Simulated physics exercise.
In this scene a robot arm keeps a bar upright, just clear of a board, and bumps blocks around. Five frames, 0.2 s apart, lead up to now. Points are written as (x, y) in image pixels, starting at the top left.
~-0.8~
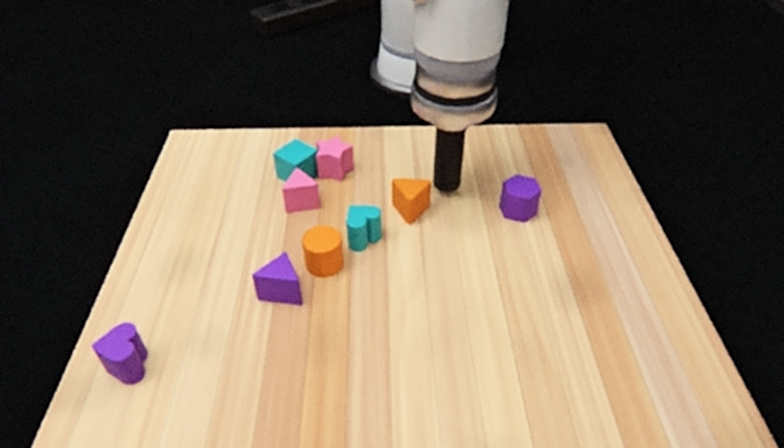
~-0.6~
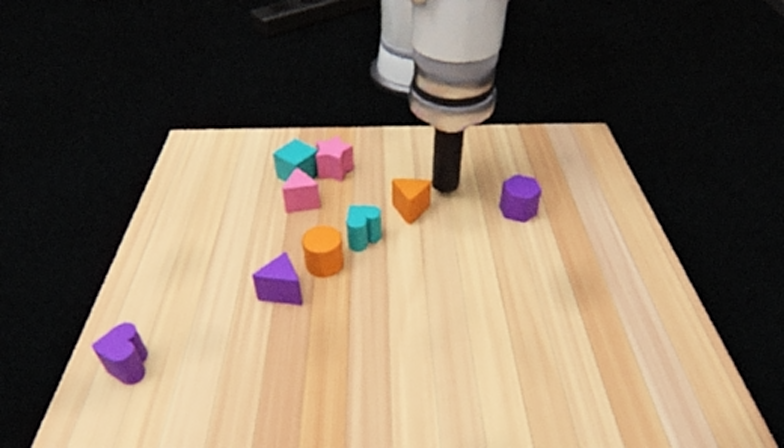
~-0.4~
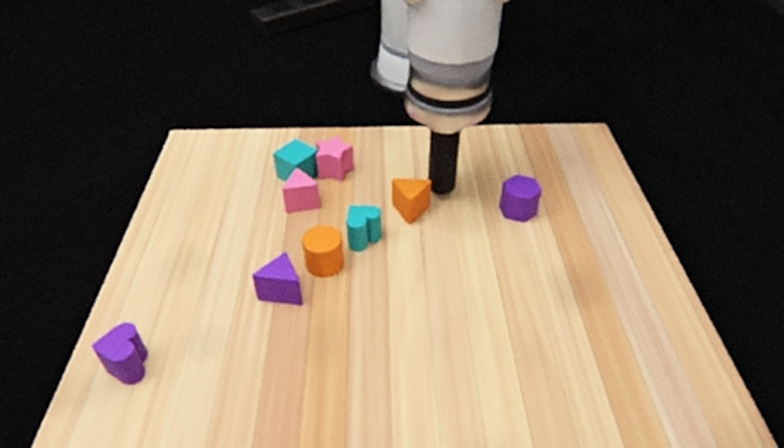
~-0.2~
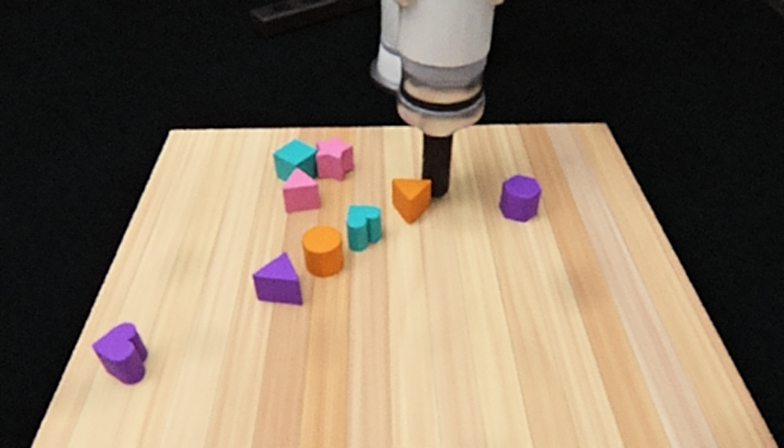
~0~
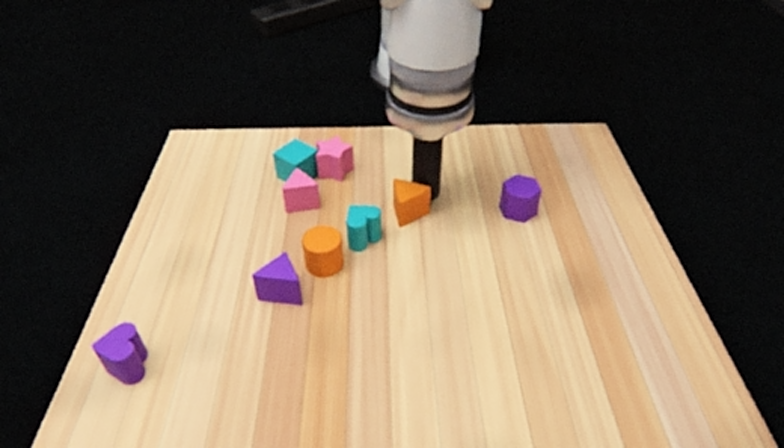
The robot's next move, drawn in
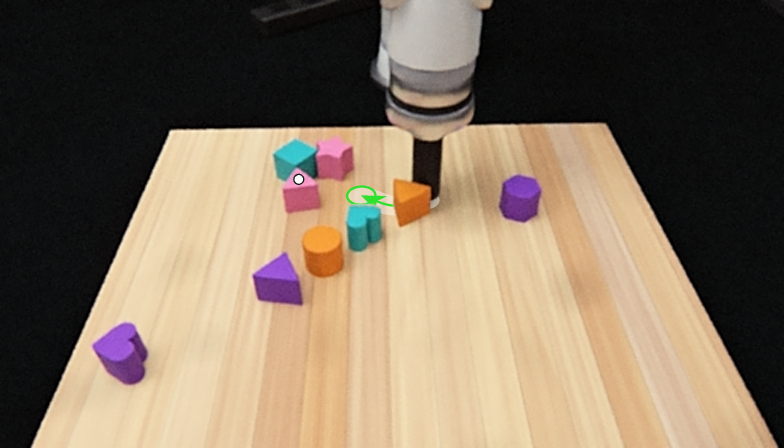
The clip opens on colored blocks scattered across a wooden board, with a robot arm's black bar standing between an orange triangular block and a purple hexagonal one. The arm slides the bar slightly left until it meets the orange block, which shifts and turns a little while the others stay still.
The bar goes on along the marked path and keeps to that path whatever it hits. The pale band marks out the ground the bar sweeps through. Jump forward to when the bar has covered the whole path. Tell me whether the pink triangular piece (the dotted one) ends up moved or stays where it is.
Still in place.
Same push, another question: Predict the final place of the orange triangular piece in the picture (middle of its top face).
I expect it at (393, 199).
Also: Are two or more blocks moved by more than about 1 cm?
The answer is no.
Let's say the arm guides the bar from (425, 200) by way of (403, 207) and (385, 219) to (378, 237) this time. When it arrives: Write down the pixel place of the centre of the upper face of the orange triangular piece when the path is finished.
I'd say the orange triangular piece ends with its top centre at (384, 233).
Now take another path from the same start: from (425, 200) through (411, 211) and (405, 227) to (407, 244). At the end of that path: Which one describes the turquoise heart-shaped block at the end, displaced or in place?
Moved off its spot.
The line goes from (425, 200) through (404, 205) and (381, 203) to (361, 195); the dot is on the pink triangular piece.
What follows on the original path. Halfway along, bar at (391, 198); orange triangular piece at (393, 199), turned 15° anticlockwise.
At the end, bar at (361, 188); pink triangular piece unmoved; orange triangular piece at (393, 199), turned 15° anticlockwise.
